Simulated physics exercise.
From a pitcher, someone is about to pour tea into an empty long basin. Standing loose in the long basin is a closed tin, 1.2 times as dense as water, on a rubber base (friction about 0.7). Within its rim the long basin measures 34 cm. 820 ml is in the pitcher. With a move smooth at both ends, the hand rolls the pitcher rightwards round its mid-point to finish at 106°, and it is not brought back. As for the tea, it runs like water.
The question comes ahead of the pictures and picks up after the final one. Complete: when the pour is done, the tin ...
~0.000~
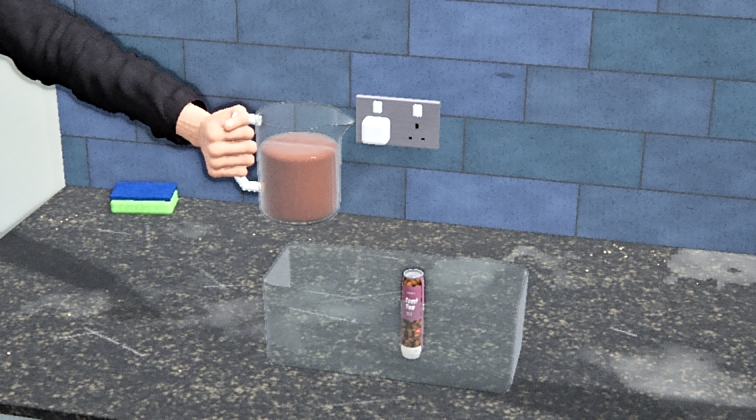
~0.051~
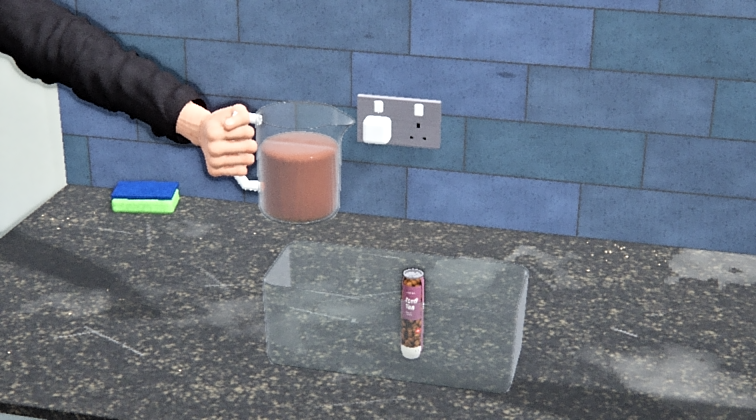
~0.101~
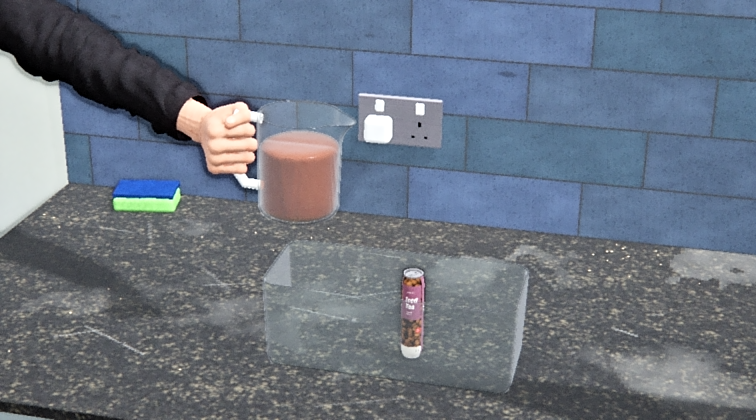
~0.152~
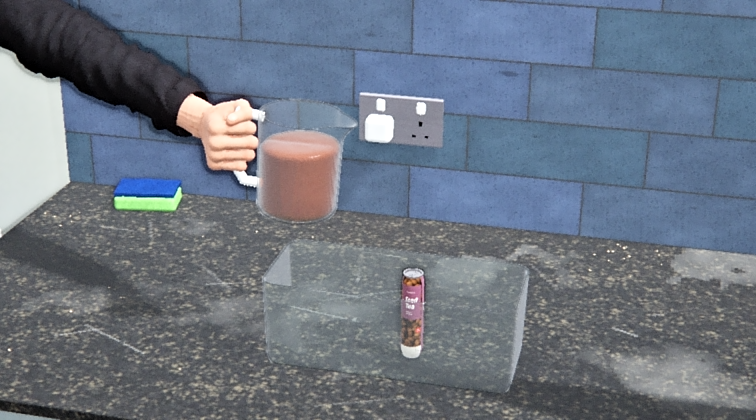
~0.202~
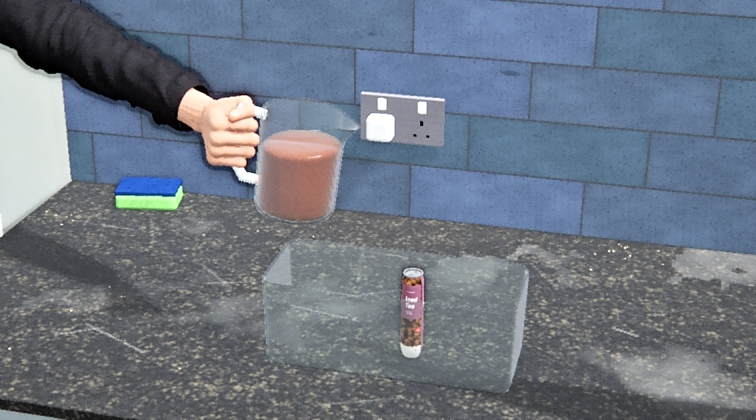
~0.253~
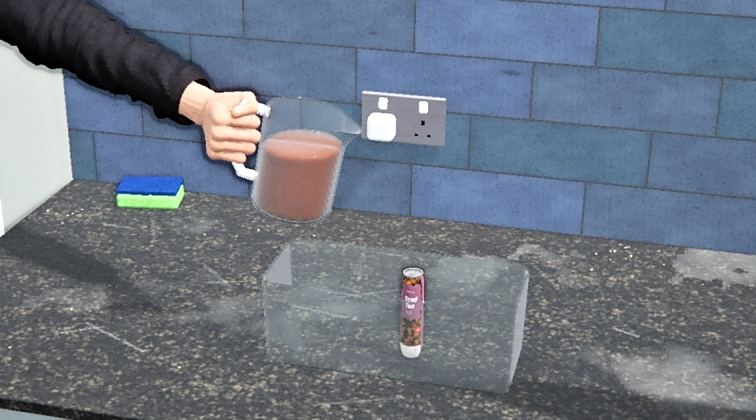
... has tipped over.
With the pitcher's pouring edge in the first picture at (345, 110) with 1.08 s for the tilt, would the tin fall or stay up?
Result: Tin tipped over.
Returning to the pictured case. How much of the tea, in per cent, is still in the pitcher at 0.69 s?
92 %.
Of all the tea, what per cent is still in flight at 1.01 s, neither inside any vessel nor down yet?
Roughly 22 %.
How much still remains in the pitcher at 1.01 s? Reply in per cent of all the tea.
Remaining share: Approx. 38 %.
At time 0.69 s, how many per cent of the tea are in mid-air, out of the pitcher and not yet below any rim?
8 %.
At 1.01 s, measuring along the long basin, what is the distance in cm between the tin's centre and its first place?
Estimate: Around 1 cm.
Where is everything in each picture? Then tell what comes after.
In the first frame, it leans 0°; its right rim is at (354, 121); the tea meets the walls at (263, 140) and (338, 147); the long basin's rim runs from (276, 263) to (523, 290); the tin's top is at (413, 278).
In the second frame, it leans 0°; its right rim is at (354, 121); the tea meets the walls at (263, 140) and (339, 147).
In the third frame, it leans 2°; its right rim is at (356, 122); the tea meets the walls at (263, 139) and (338, 147).
In the fourth frame, it leans 4°; its right rim is at (357, 124); the tea meets the walls at (264, 139) and (340, 147).
In the fifth frame, it leans 7°; its right rim is at (360, 127); the tea meets the walls at (264, 139) and (341, 147).
In the sixth frame, it leans 11°; its right rim is at (362, 131); the tea meets the walls at (265, 138) and (342, 146).
After 0.69 s the tilt is 65° and 92 per cent is still to pour; the tin stands where it began.
After 1.01 s the tilt is 99° and 37 per cent is still to pour; the tin leans 6°.
After 1.35 s the tilt is 106° and 4 per cent is still to pour; the tin lies on its side.
After 1.71 s the tilt is 106° and 0 per cent is still to pour; the tin lies on its side.
In the end the tin lies on its side.
